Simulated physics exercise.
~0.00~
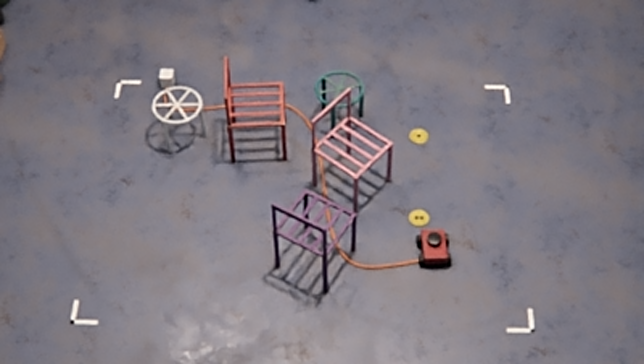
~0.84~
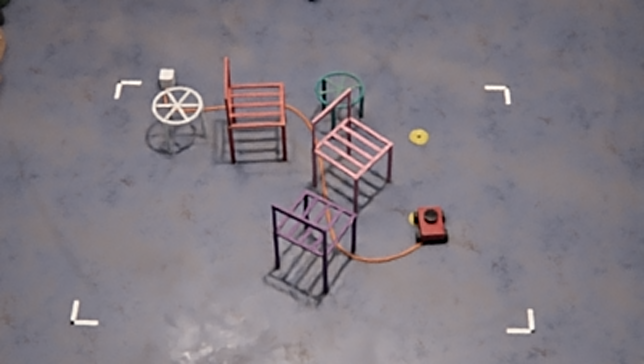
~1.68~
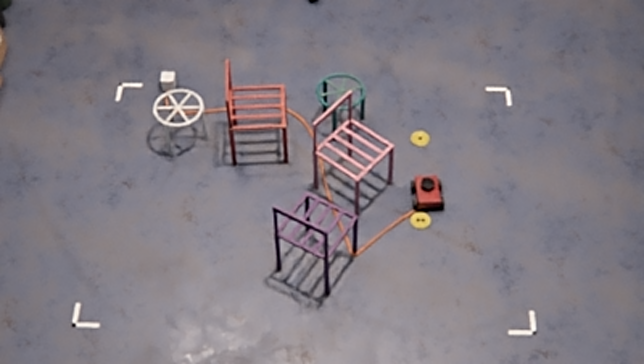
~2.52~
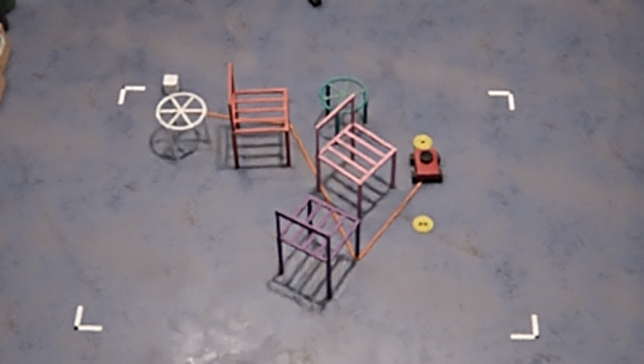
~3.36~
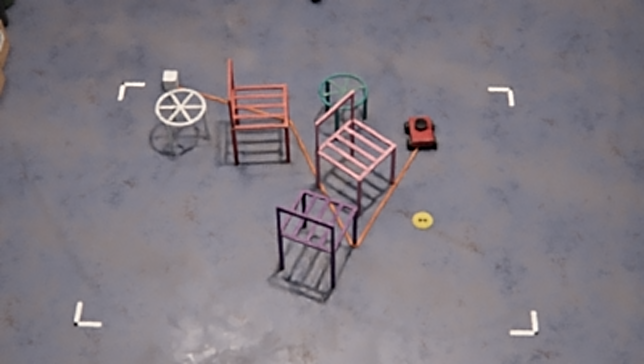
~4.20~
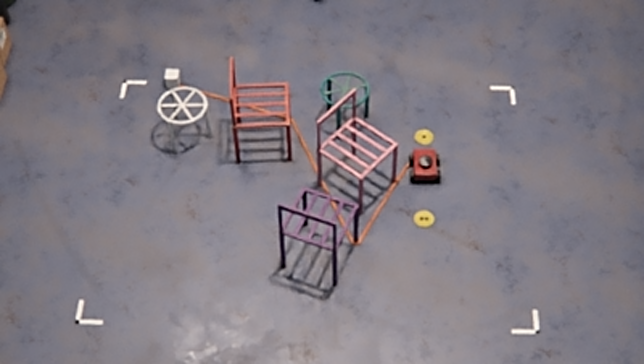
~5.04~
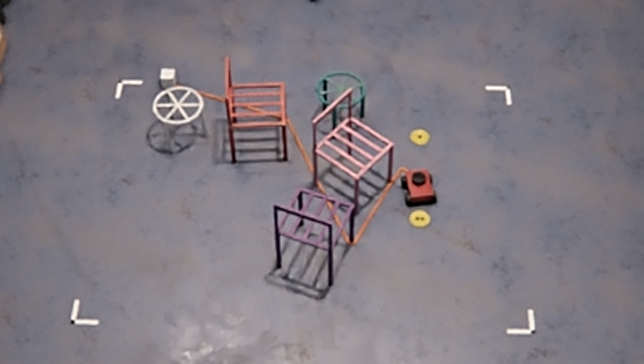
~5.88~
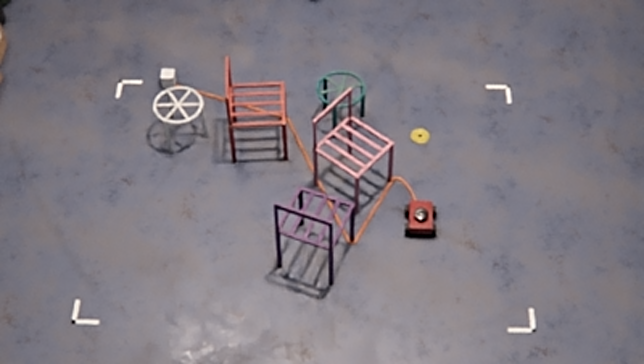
Small red cart trailing an orange lead among chairs, driving up past two yellow marks, then backing down to the nearer one.
